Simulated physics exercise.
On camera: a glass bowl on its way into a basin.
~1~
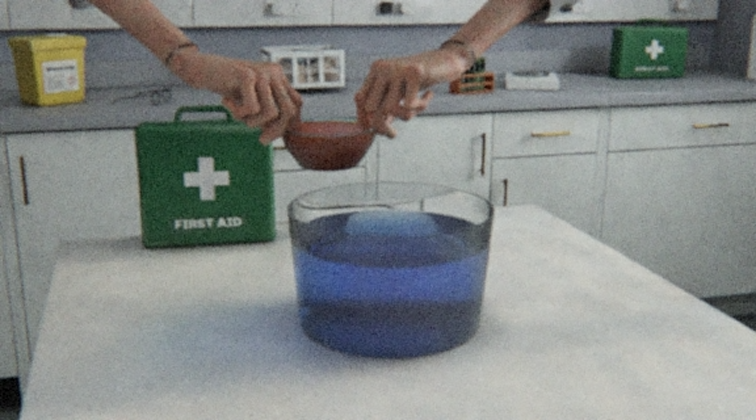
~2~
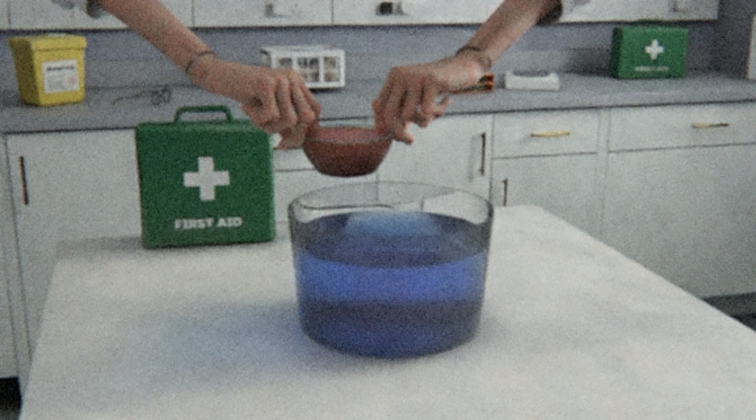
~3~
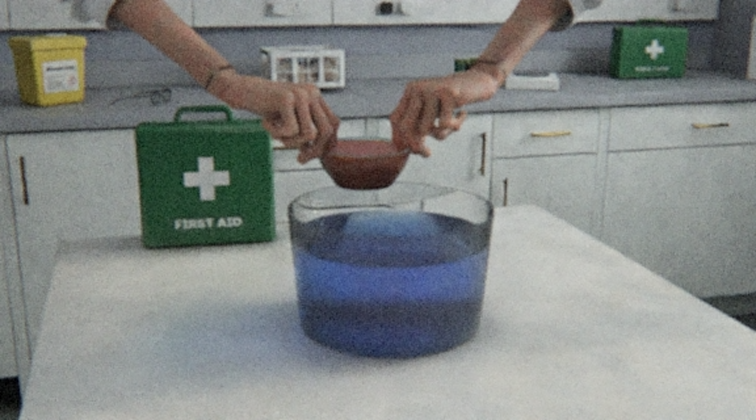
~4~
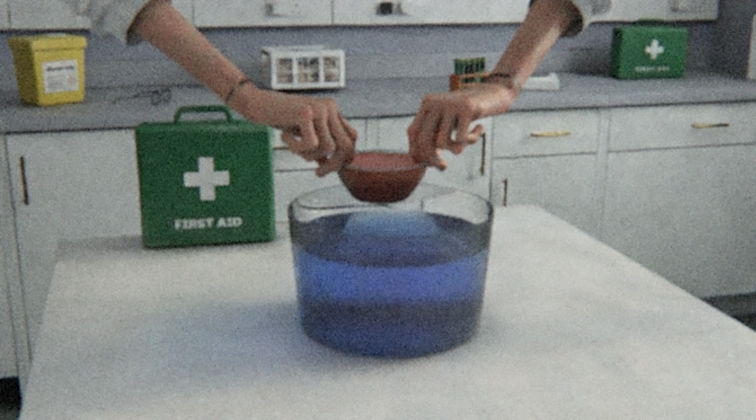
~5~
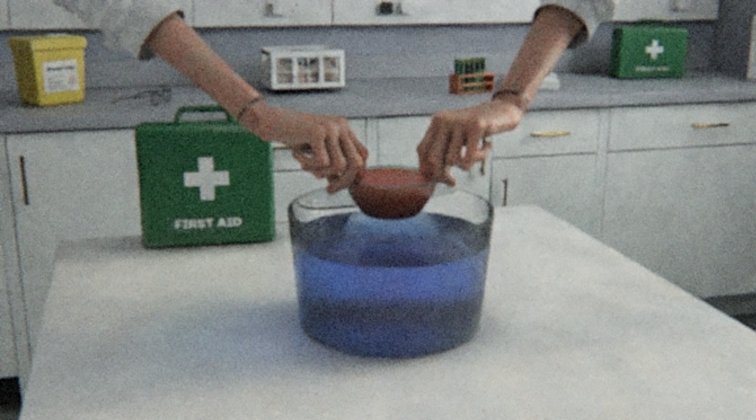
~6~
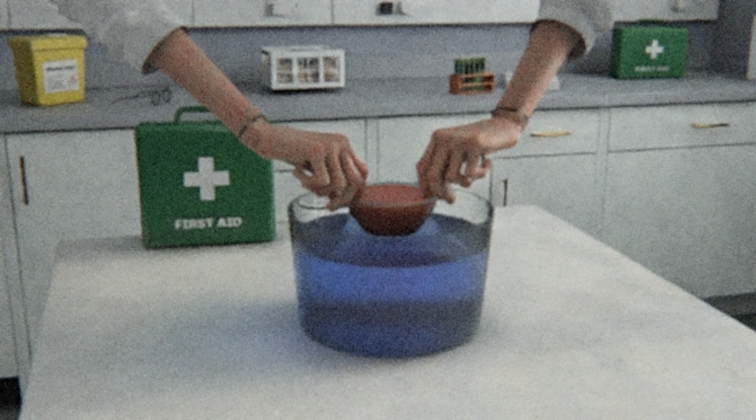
Small reddish bowl held in two hands moving down and to the right over a glass basin of blue liquid in a lab.
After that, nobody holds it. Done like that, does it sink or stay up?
It sinks.
Next, the bowl dips into the dyed water.
After that, dyed water pours in over its rim.
Finally, the bowl lies on the bottom.
